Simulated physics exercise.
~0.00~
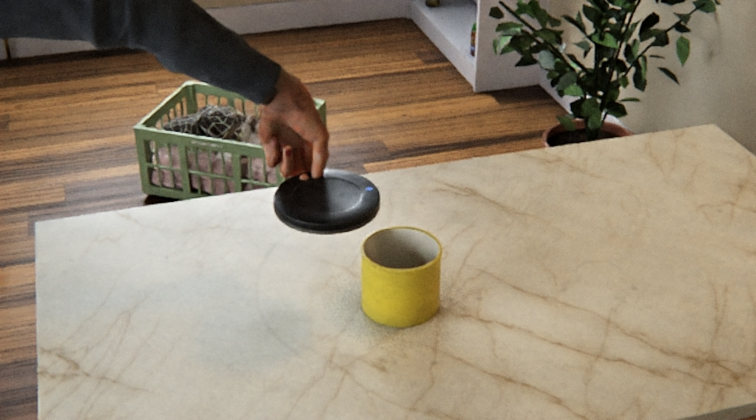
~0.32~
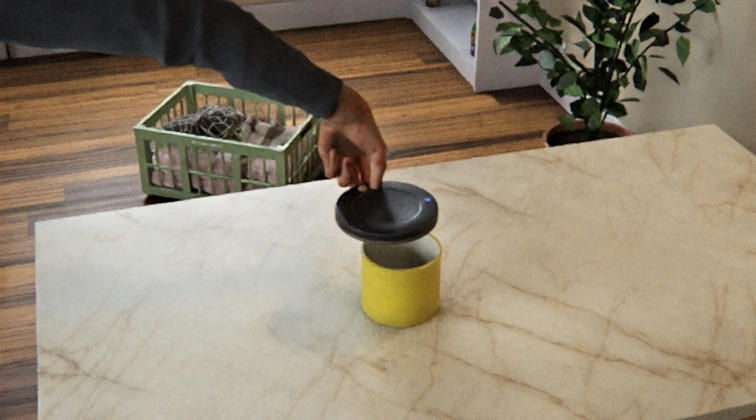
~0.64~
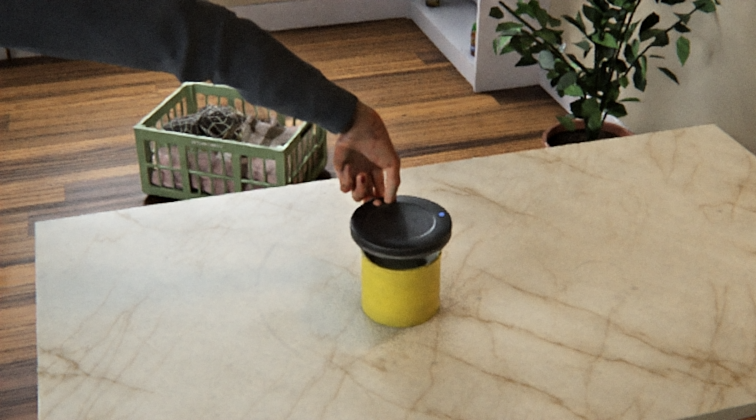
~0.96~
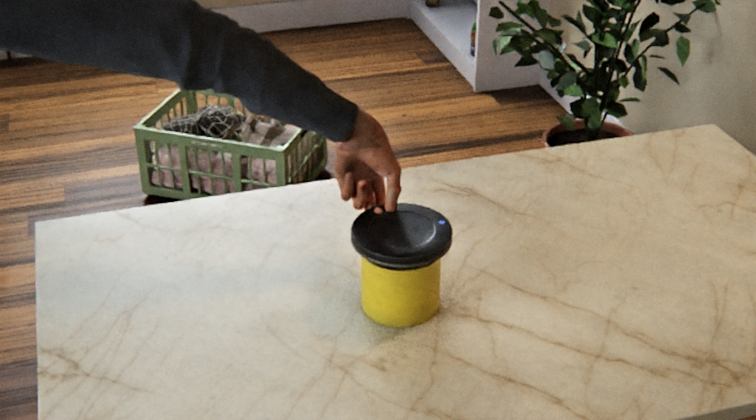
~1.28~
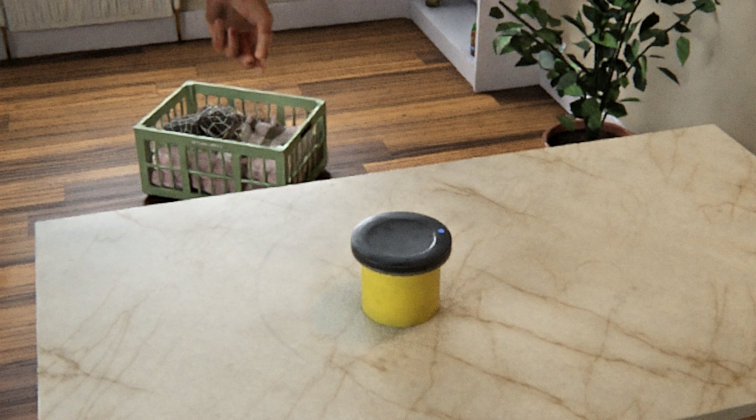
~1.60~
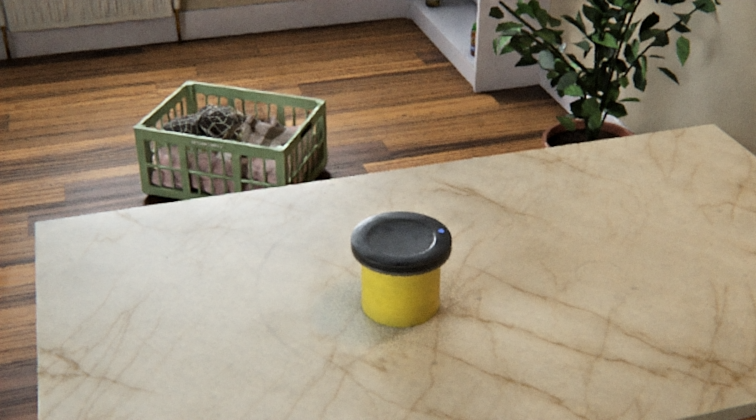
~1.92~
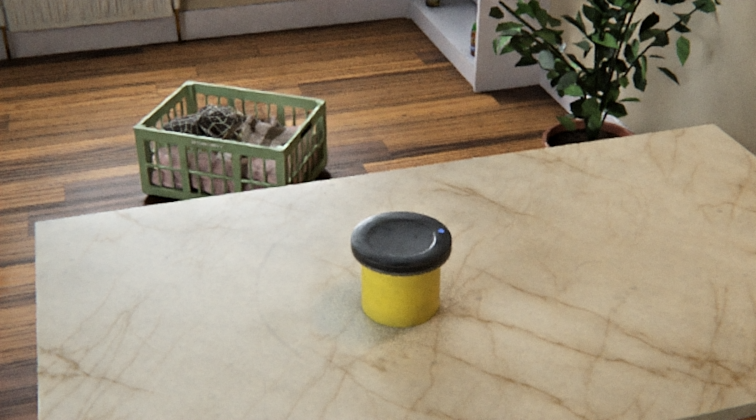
To begin with, a hand in a dark sleeve holds a round black lid above a pale, veined tabletop, just left of an open yellow pot. The hand carries the lid to the right until it hangs over the pot's opening. It then lowers the lid onto the rim, easing it down a little further. The fingers let go, the lid settles slightly, and the hand draws back toward the green crate on the wooden floor before leaving view. In the end, the black lid rests still on the yellow pot, covering its opening and overhanging the sides.
